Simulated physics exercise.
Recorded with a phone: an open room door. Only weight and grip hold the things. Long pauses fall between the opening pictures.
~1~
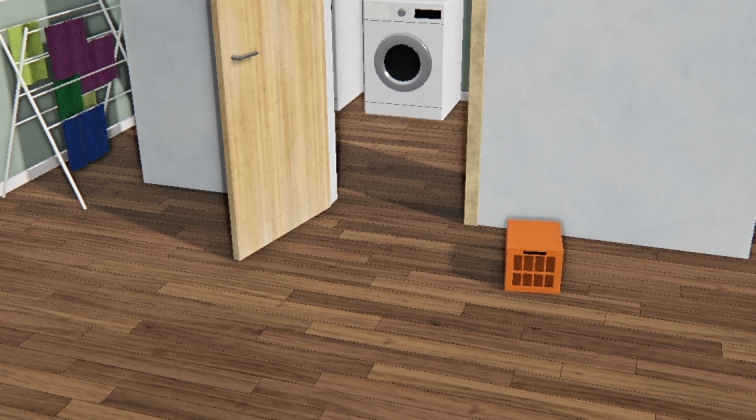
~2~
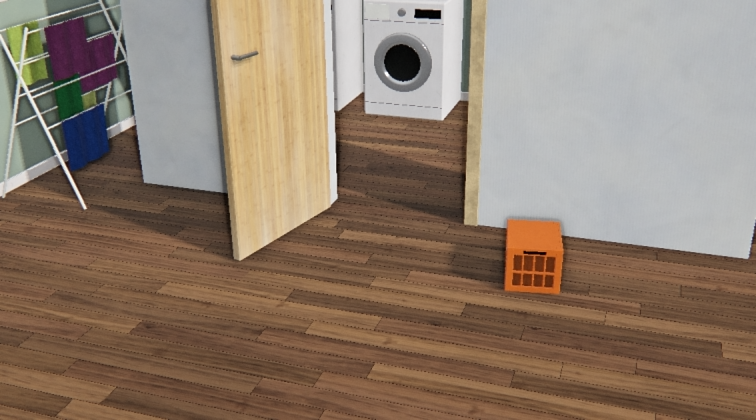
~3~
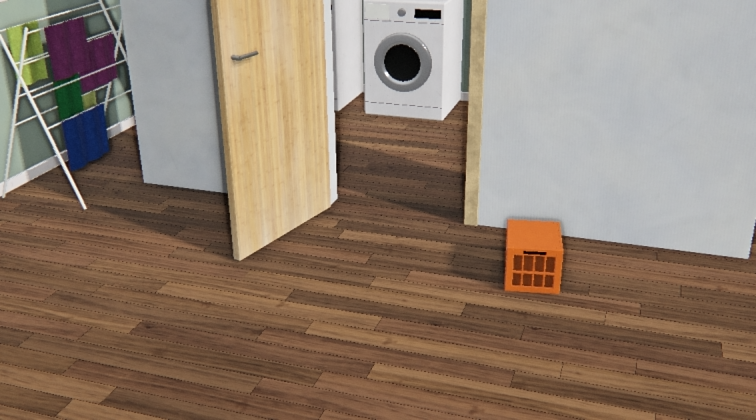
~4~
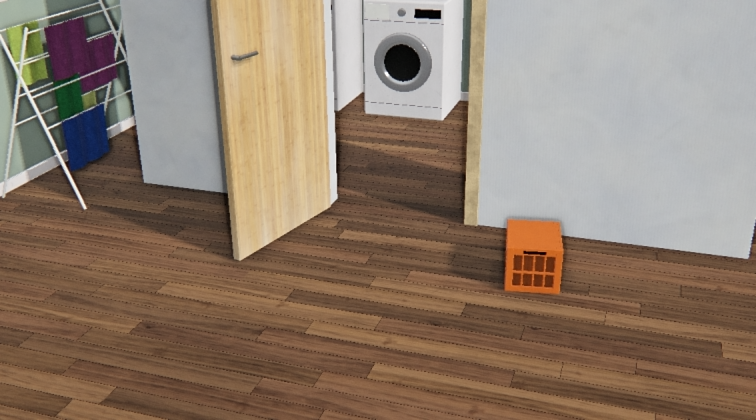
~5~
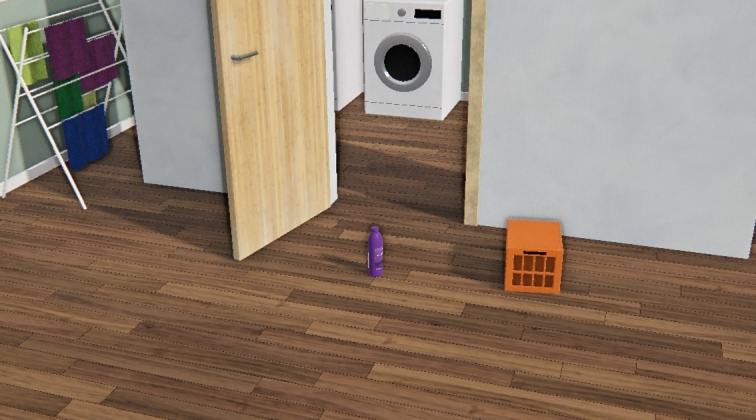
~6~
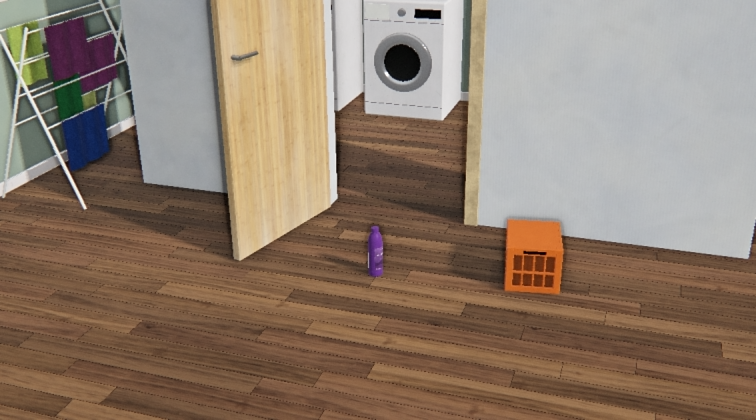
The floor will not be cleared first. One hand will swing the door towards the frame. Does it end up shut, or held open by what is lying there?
It ends up shut.
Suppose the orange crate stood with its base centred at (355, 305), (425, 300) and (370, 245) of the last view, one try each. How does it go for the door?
Case one: Swings all the way; case two: Swings all the way; case three: Gets held up.
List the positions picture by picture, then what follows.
Door wide open and still; orange crate (533, 256), in the first picture.
Door wide open and still; orange crate (533, 256), in the second picture.
Door wide open and still; orange crate (533, 256), in the third picture.
Door wide open and still; orange crate (533, 256), in the fourth picture.
Door wide open and still; orange crate (533, 256), in the fifth picture.
Door wide open and still; purple bottle (375, 251); orange crate (533, 256), in the sixth picture.
Then, 1.20 s on from there, door at 73°.
Then, 2.20 s on from there, door at 35°.
In the end, door at 0°; both unmoved. At the end, from the last picture's camera, purple bottle near (375, 251).
